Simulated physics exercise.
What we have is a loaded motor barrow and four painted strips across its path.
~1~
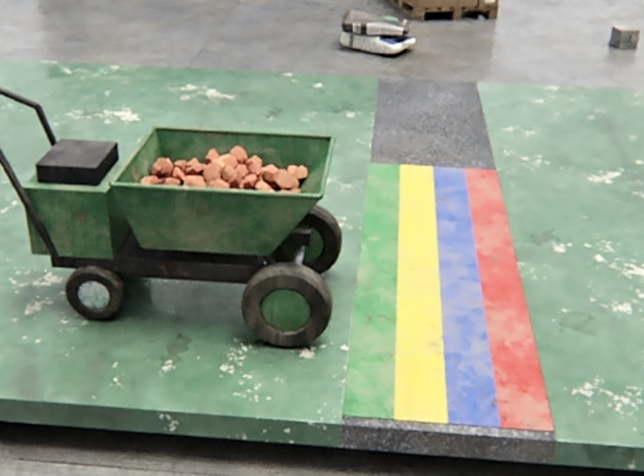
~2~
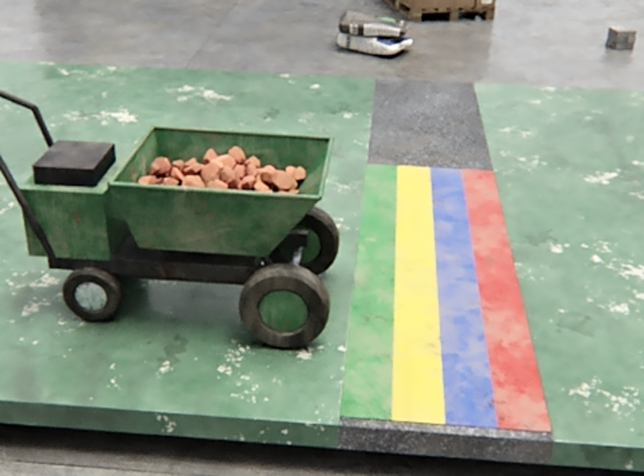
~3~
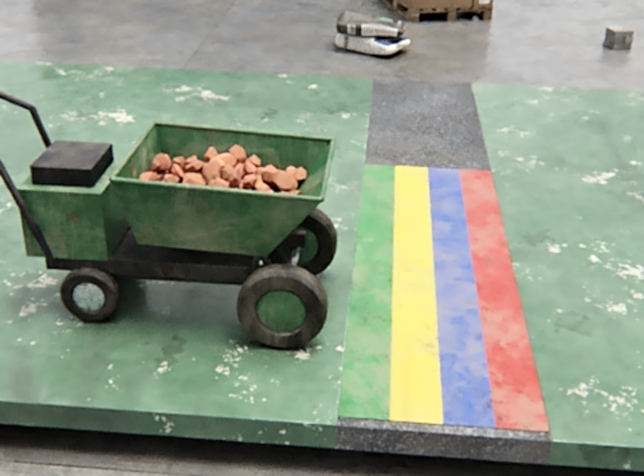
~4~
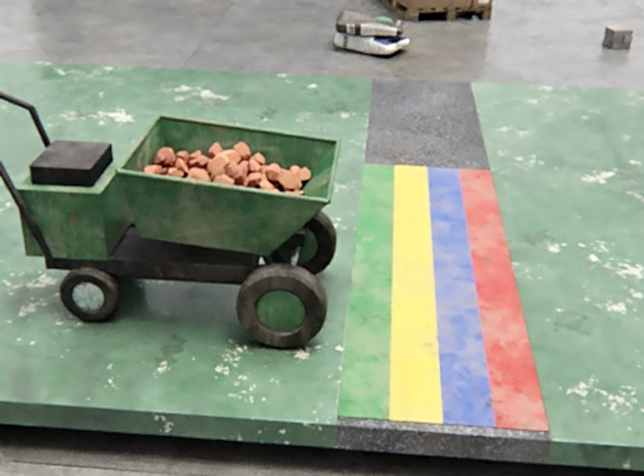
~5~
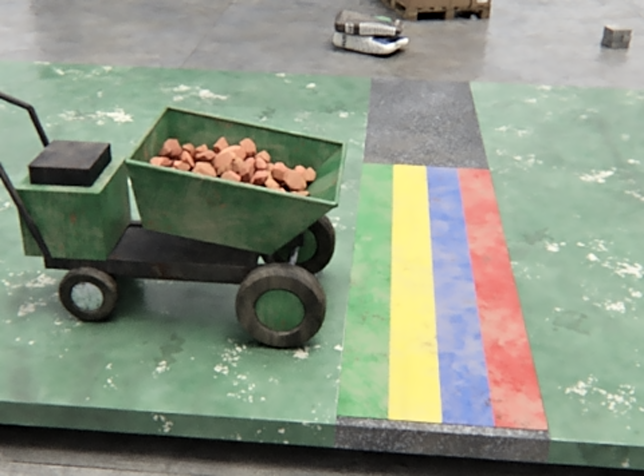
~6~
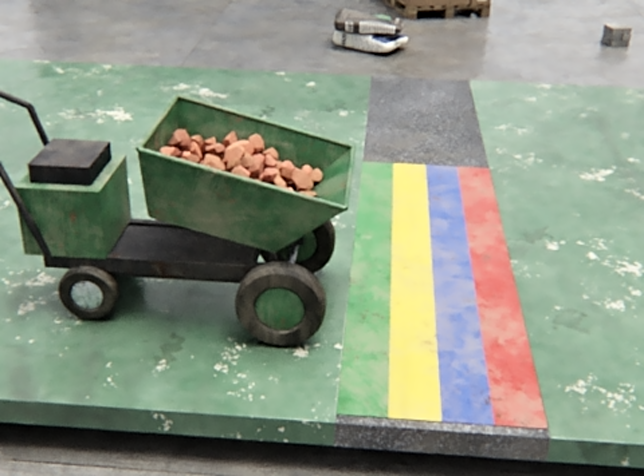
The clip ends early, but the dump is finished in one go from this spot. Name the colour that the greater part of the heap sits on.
Blue.
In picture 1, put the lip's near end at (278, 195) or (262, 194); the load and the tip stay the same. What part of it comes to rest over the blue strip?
20 and 20 percent, in that order.
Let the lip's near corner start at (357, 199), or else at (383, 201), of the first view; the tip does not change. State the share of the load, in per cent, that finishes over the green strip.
Roughly 0 percent first, then roughly 0 percent.
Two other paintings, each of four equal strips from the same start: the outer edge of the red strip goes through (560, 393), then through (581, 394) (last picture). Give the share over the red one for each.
20 % and 10 %.
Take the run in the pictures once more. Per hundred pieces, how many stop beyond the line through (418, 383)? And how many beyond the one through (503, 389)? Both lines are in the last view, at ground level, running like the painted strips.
Around 80 per cent for the first, around 20 per cent for the second.
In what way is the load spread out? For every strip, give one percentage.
Green strip around 0, yellow strip around 25, blue strip around 35, red strip around 25.
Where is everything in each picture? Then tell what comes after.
Lip of the skip at (321, 197), level; top of the load at (214, 179), lumps of rubble; green strip at (371, 377); yellow strip at (420, 380); blue strip at (470, 384); red strip at (520, 388), in the first picture.
Lip of the skip at (319, 198), level; top of the load at (212, 180), in the second picture.
Lip of the skip at (322, 200), tipped barely; top of the load at (213, 178), in the third picture.
Lip of the skip at (328, 202), tipped a little; top of the load at (218, 180), in the fourth picture.
Lip of the skip at (335, 205), tipped a little; top of the load at (206, 172), in the fifth picture.
Lip of the skip at (345, 209), tipped a little; top of the load at (213, 163); green strip at (365, 375); yellow strip at (414, 379); blue strip at (464, 382); red strip at (514, 385), in the sixth picture.
Soon after the last picture, skip tipped steeply; all in the skip.
A little later, skip tipped right over; most in the skip; a small part over the yellow strip; a small part over the blue strip.
Later still, skip tipped right over; about a quarter in the skip; about a quarter over the yellow strip; about a third over the blue strip; about a quarter over the red strip; a small part off the paint.
At rest, skip tipped right over; a small part in the skip; a stray few over the green strip; about a quarter over the yellow strip; about a third over the blue strip; about a quarter over the red strip; a small part off the paint.
